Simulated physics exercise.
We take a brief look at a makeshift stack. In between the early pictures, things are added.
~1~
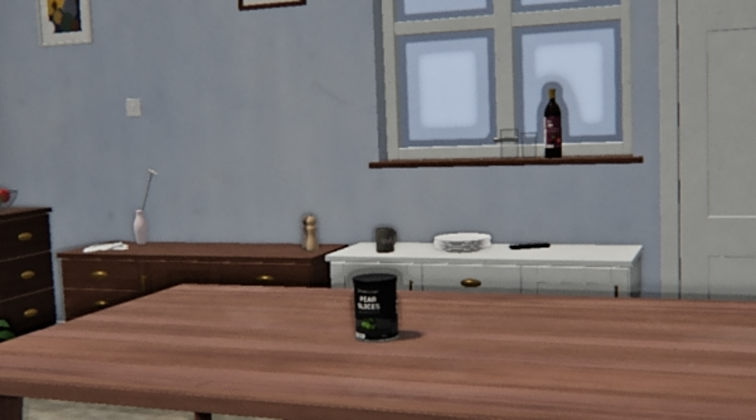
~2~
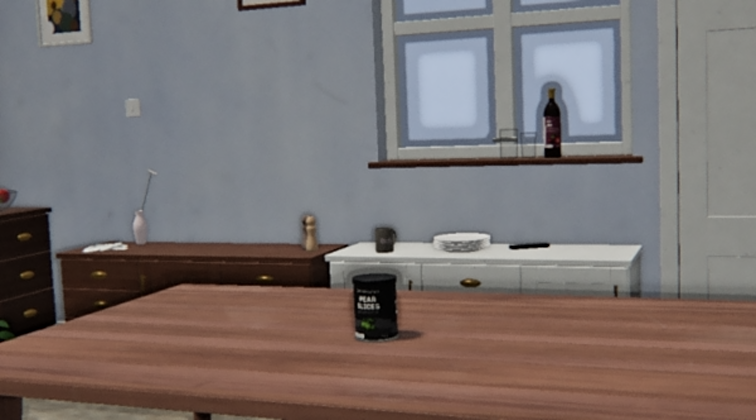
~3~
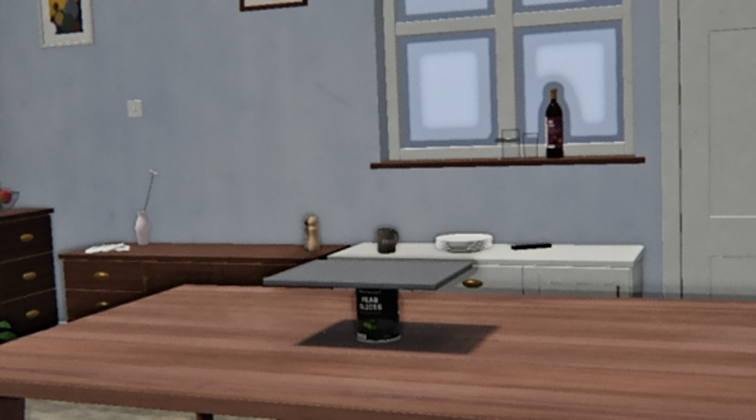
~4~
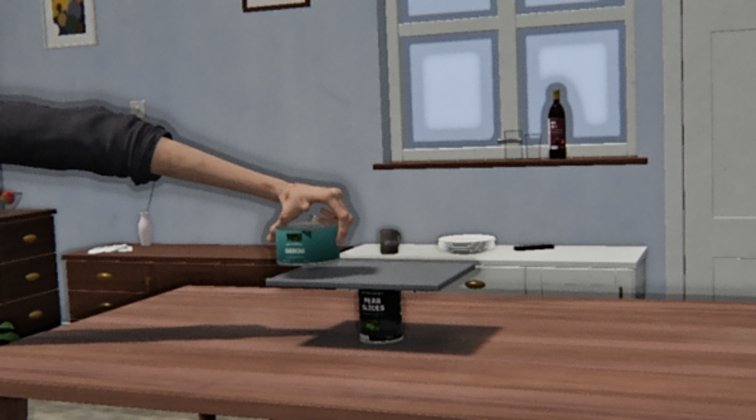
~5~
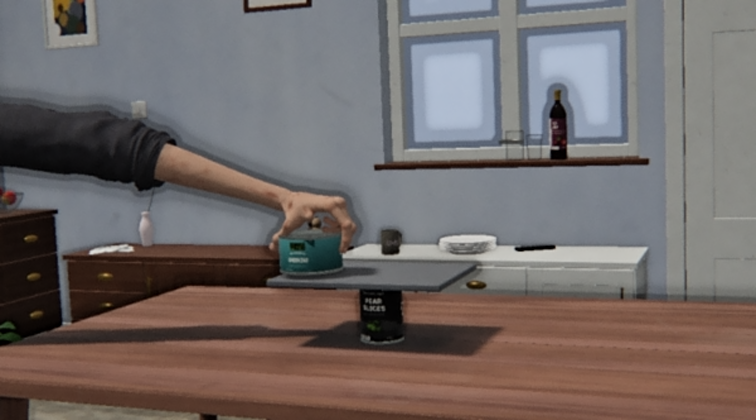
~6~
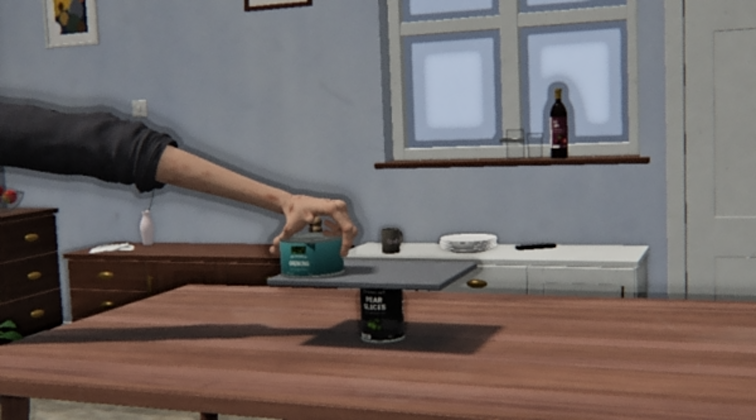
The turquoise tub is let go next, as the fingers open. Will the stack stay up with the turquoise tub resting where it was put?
No.
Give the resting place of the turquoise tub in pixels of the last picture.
Near (186, 324).
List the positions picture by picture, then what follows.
In the first frame, the last thing is not in view yet; black tin (376, 307).
In the second frame, the last thing is not in view yet; black tin (376, 307).
In the third frame, the last thing is not in view yet; black tin (378, 308).
In the fourth frame, still above its spot; turquoise tub (308, 243); black tin (380, 309).
In the fifth frame, still above its spot; turquoise tub (311, 251); black tin (381, 309).
In the sixth frame, set down, still held; turquoise tub (312, 255); black tin (382, 308).
Then, 0.40 s past the last view, turquoise tub now fallen; grey lid rocked 54° from its first pose.
Then, 1.00 s past the last view, grey lid rocked 35° from its first pose.
Finally, fallen, turquoise tub and grey lid; black tin still in place. Final places as the last picture's camera would see them, turquoise tub near (186, 323). The stack gives way.
